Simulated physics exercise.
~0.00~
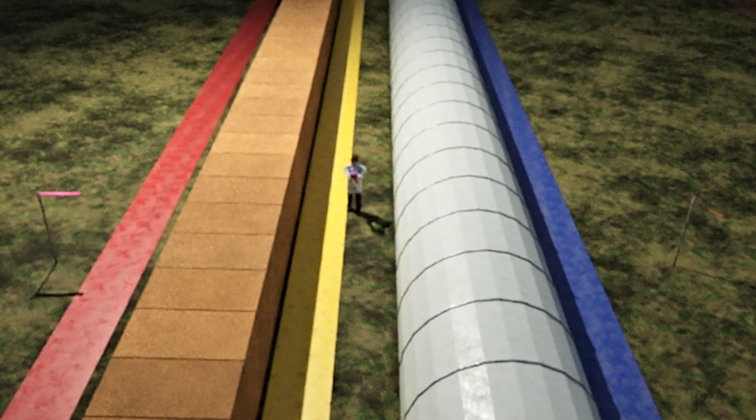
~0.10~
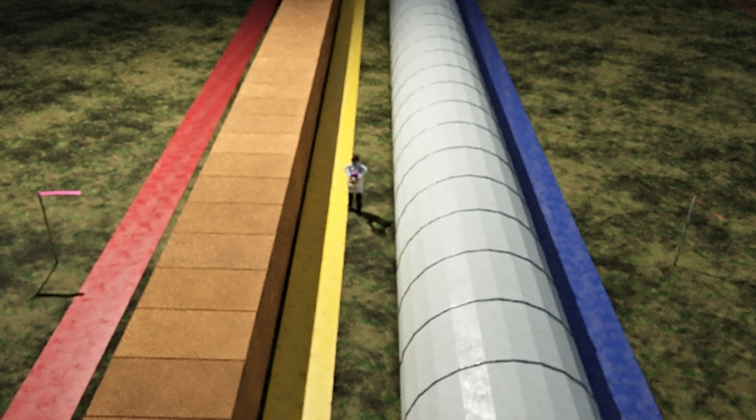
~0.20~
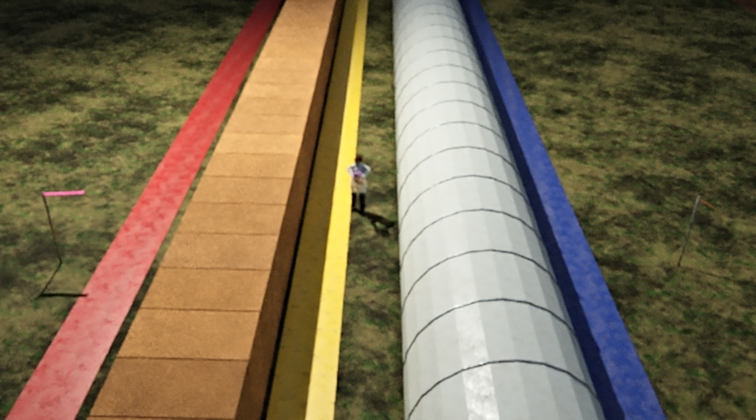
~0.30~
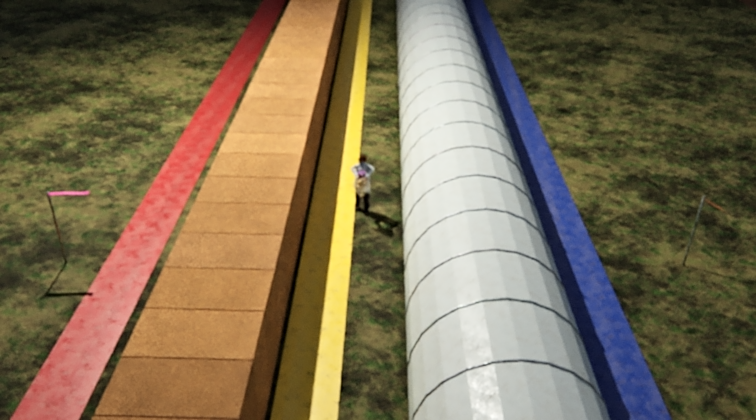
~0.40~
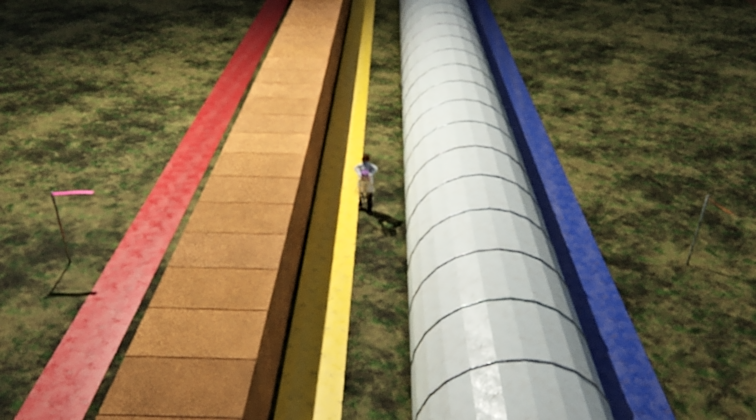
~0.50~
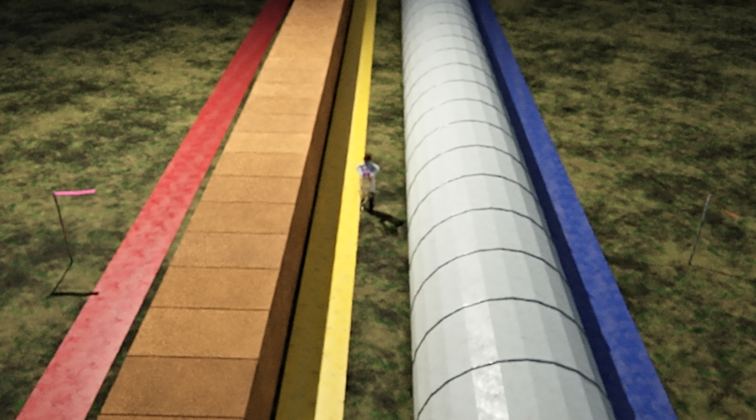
A dark, patchy grass field is seen from above, looking along rows that run away from the viewer. From left to right lie a red strip, a brown block-like row, a yellow strip, a pale ribbed tunnel and a blue strip, with a small person between yellow and tunnel and a pink ribbon on a pole at left. The view drifts slightly, shifting everything a little rightward, while the person barely moves.
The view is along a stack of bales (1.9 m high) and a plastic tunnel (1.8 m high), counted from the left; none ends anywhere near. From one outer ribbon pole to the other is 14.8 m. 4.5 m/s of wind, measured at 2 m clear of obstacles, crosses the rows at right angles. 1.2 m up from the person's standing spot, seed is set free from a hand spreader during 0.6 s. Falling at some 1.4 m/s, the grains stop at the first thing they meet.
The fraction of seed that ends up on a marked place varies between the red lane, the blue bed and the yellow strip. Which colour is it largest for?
The largest fraction goes to yellow.
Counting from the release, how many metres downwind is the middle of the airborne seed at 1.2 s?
The distance is close to 0.5 m.
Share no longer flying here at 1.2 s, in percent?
About 35 %.
After 1.2 s, 36 % is no longer flying here, and 24 % lies on the yellow strip, 0 % on the red lane and 0 % on the blue bed; the middle of what still flies is 0.4 m above the low ground, near (353, 208).
After 2.0 s, 92 % is no longer flying here, and 71 % lies on the yellow strip, 0 % on the red lane and 0 % on the blue bed.
After 3.5 s, 99 % is no longer flying here, and 78 % lies on the yellow strip, 0 % on the red lane and 0 % on the blue bed.
After 8.0 s, 100 % is no longer flying here, and 79 % lies on the yellow strip, 0 % on the red lane and 0 % on the blue bed.
After 45.0 s, 100 % is no longer flying here, and 79 % lies on the yellow strip, 0 % on the red lane and 0 % on the blue bed.
